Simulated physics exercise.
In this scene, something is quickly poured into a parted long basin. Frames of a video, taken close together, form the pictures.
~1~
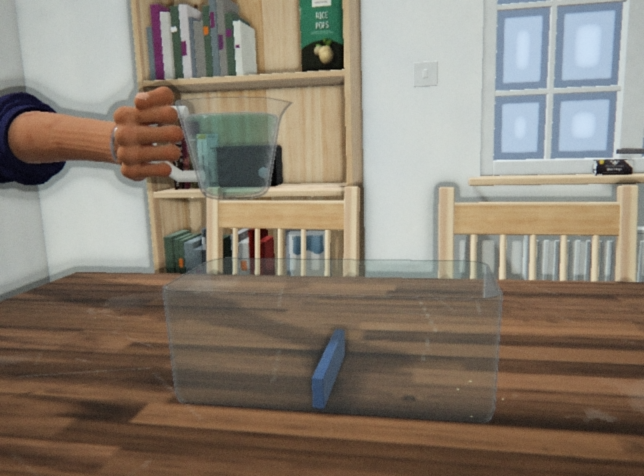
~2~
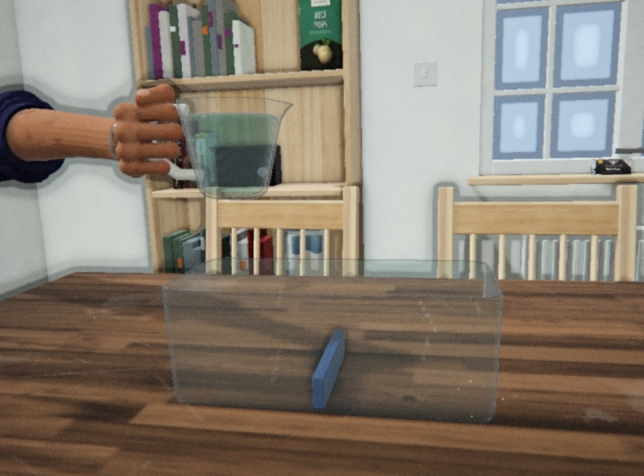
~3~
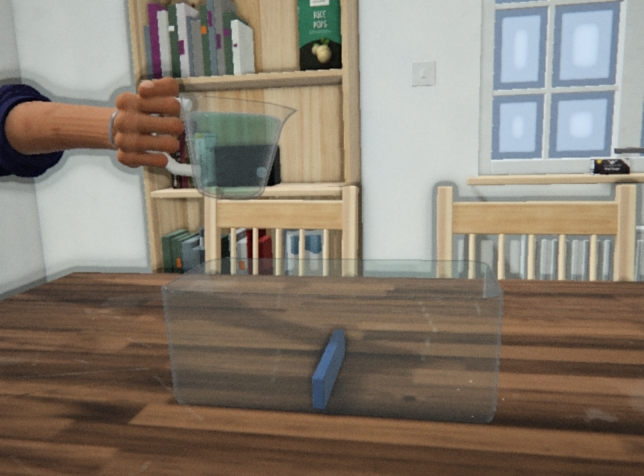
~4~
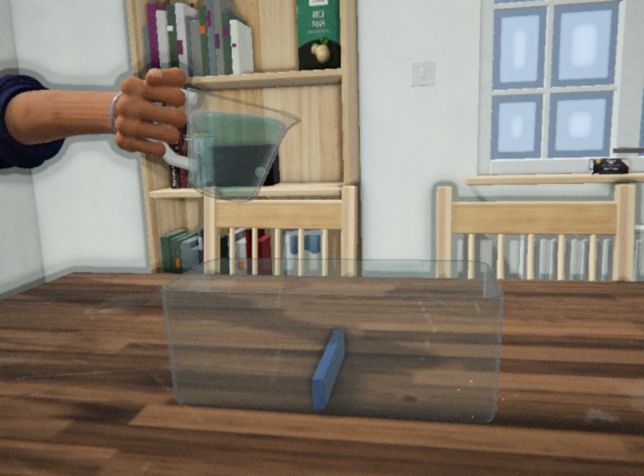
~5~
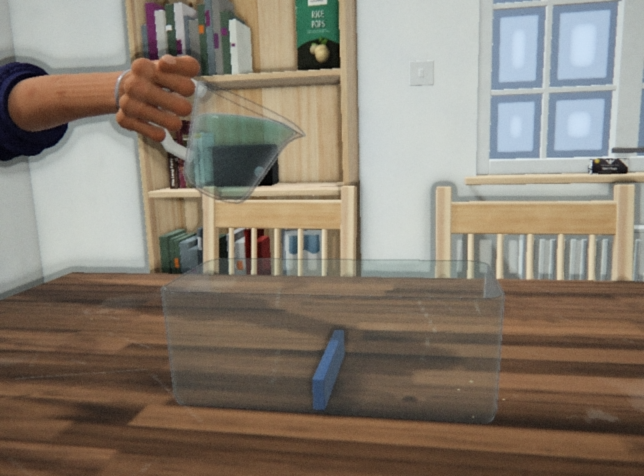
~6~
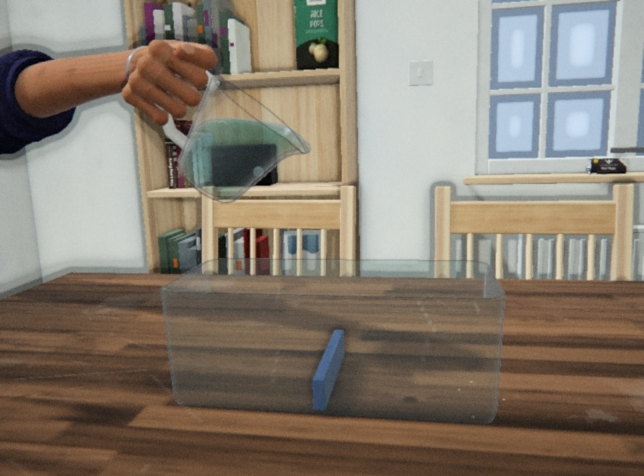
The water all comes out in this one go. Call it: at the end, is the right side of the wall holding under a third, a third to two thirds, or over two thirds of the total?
The right side holds a third to two thirds of the total.
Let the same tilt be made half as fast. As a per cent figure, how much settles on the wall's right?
About 80 %.
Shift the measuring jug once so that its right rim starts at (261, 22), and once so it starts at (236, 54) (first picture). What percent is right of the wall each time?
Roughly 45 per cent, then roughly 20 per cent.
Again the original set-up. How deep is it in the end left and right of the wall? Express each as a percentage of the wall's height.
Left side: Approx. 30 %; right side: Approx. 30 %.
A moment on, the measuring jug is tipped right over and 24 per cent is still to pour, 7 is left of the wall and 41 right of it.
Next, the measuring jug is tipped right over and 0 per cent is still to pour, 42 is left of the wall and 53 right of it.
Then the measuring jug is tipped right over and 0 per cent is still to pour, 43 is left of the wall and 54 right of it.
Later the measuring jug is tipped right over and 0 per cent is still to pour, 43 is left of the wall and 54 right of it.
Finally, 43 per cent lies left of the wall, 54 right of it and 3 outside.
